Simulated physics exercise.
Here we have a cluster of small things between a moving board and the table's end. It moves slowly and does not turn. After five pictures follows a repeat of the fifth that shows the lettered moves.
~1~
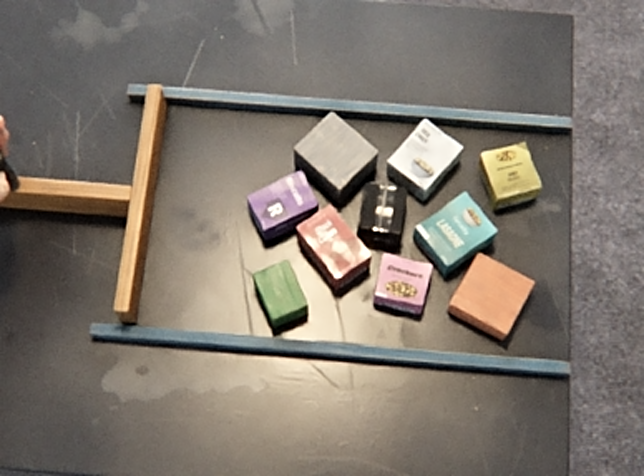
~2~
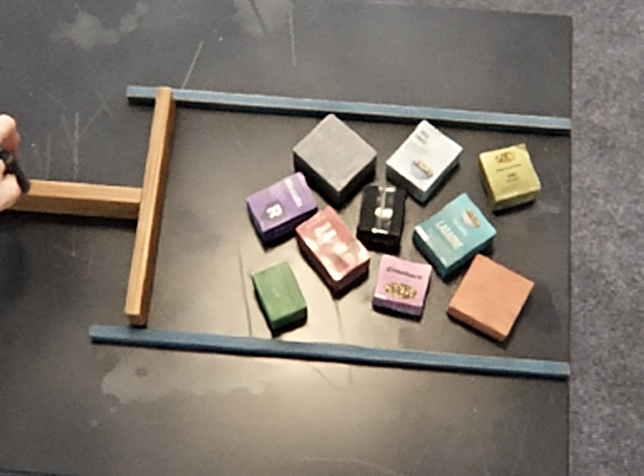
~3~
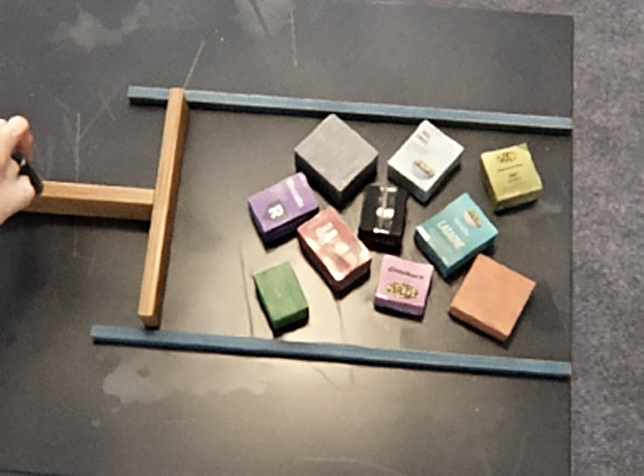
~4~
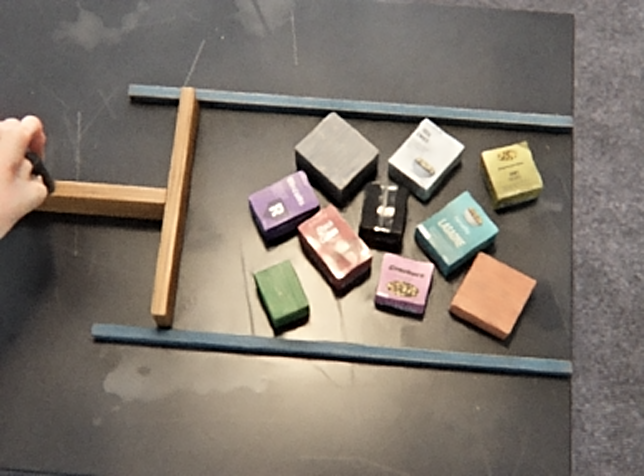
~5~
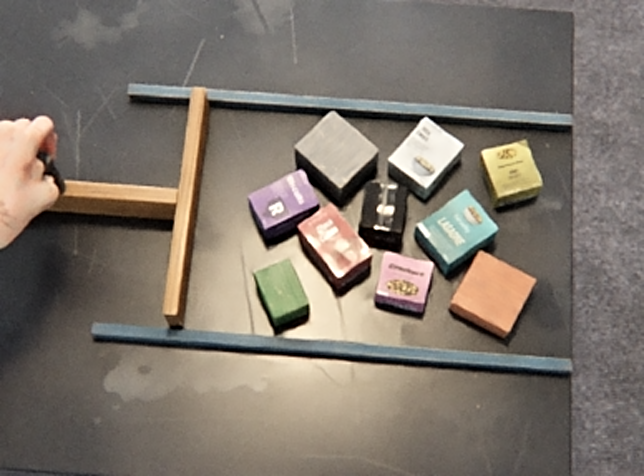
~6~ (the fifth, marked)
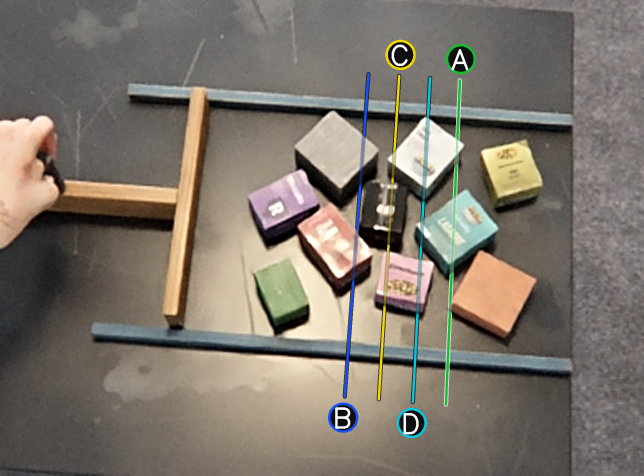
A T-shaped wooden pusher, held by a hand at the left, slides slowly to the right between two blue strips on a dark tabletop. It closes part of the gap to a cluster of small colourful boxes and blocks, which stay still, and it has not touched them by the end.
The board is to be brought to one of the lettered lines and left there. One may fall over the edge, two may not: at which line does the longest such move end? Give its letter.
As far as mark D.
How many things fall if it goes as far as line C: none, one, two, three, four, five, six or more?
By then, none.
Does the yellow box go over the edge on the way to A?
Yes.
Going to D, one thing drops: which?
The orange block.
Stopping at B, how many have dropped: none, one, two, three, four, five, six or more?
In all, none.
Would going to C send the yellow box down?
No.
On the marked copy, A at (453, 234); B at (357, 227); C at (390, 229); D at (422, 232).
With D. Early on, board (270, 203); green block (297, 300); grey block (347, 151).
Further on, board (356, 209); orange block (530, 313); turquoise packet (489, 247).
At the end, board (419, 214); orange block over the edge; yellow box (565, 177); one fallen.
As for the rest, A drops two; B is within the limit but short; C is within the limit but short.
